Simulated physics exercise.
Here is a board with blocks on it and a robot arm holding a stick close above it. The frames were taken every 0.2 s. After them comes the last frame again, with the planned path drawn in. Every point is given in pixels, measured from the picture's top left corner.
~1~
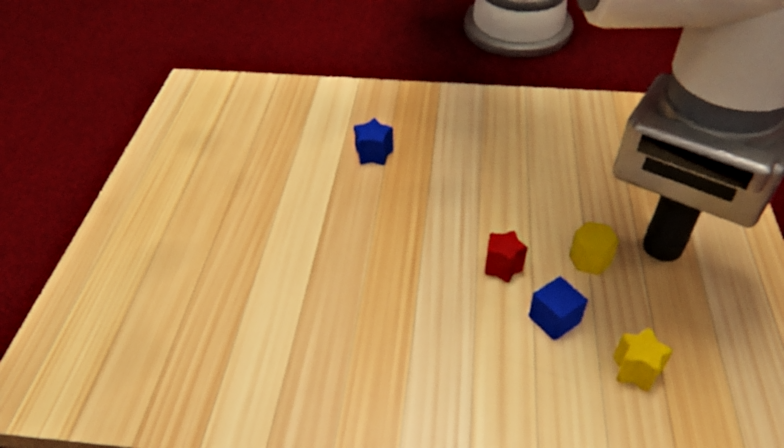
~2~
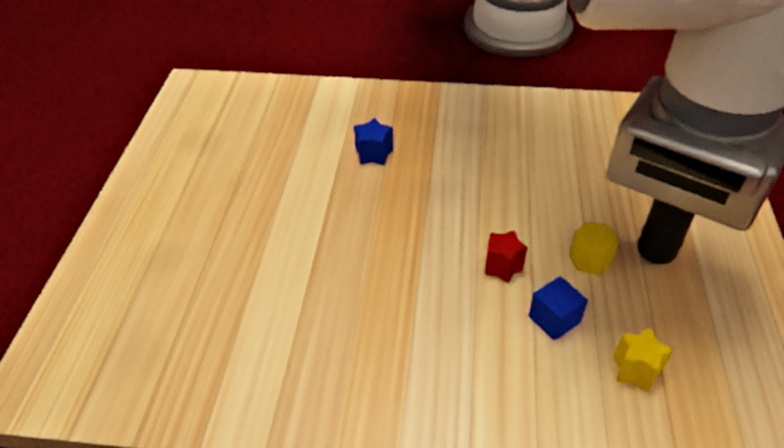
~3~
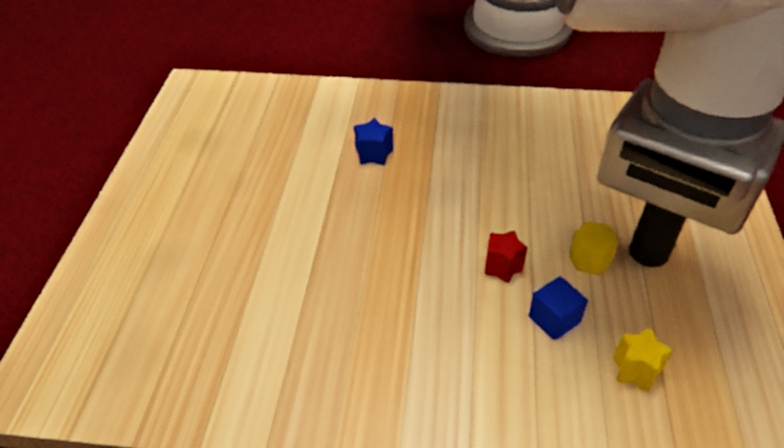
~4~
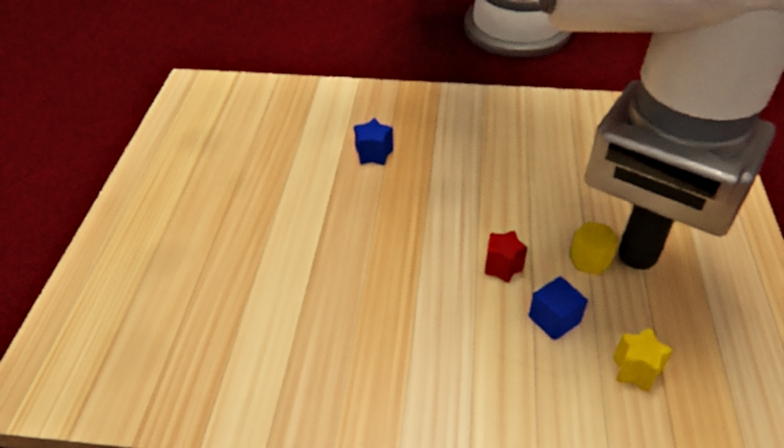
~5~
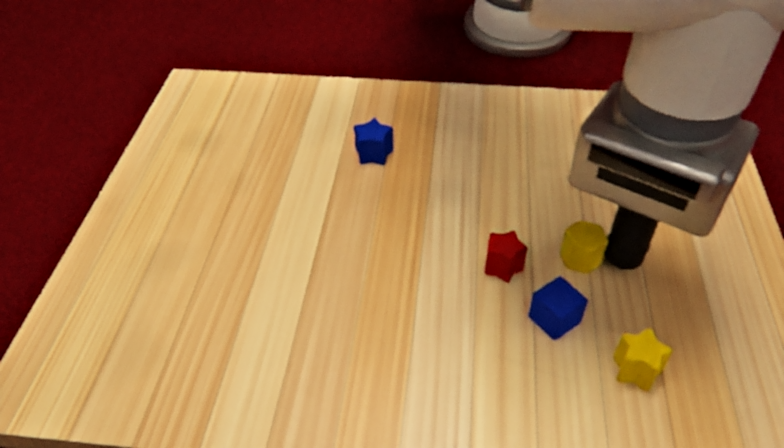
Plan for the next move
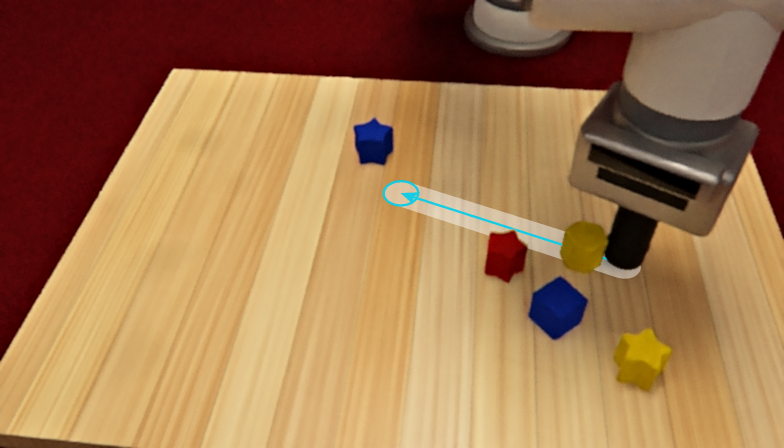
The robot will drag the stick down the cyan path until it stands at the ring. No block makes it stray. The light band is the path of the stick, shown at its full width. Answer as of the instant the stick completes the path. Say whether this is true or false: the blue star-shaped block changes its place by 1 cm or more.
False - the claim does not hold.
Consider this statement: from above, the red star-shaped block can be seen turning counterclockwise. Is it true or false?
True - the claim holds.
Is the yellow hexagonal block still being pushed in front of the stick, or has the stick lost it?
It lies beside or behind the stick.
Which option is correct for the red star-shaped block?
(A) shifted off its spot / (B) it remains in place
A.
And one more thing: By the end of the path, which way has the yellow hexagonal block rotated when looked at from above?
Viewed from above: Anti-clockwise.
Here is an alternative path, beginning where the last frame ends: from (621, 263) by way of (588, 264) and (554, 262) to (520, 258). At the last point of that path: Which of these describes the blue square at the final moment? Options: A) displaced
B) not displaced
My answer is option B.
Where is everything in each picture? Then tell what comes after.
The first picture shows stick tip (662, 248); block tops, blue star-shaped block (373, 130); red star-shaped block (506, 243); yellow hexagonal block (597, 235).
The second picture shows stick (657, 251); blocks unchanged.
The third picture shows stick (648, 254); blocks unchanged.
The fourth picture shows stick (637, 256); blocks unchanged.
The fifth picture shows stick (623, 256); blue star-shaped block (373, 130); red star-shaped block (506, 243); yellow hexagonal block (587, 234).
Path on the board, from (621, 263) directly to (401, 193).
What follows on the original path. One third of the way, stick (544, 231); red star-shaped block (499, 245), turned 35° anticlockwise; yellow hexagonal block (509, 221), turned 40° anticlockwise.
Two thirds of the way, stick (469, 207); red star-shaped block (496, 248), turned 55° anticlockwise; yellow hexagonal block (475, 221), turned 110° anticlockwise.
At the end, stick (401, 186); blue star-shaped block in place; red star-shaped block (496, 248), turned 55° anticlockwise; yellow hexagonal block (475, 221), turned 110° anticlockwise.
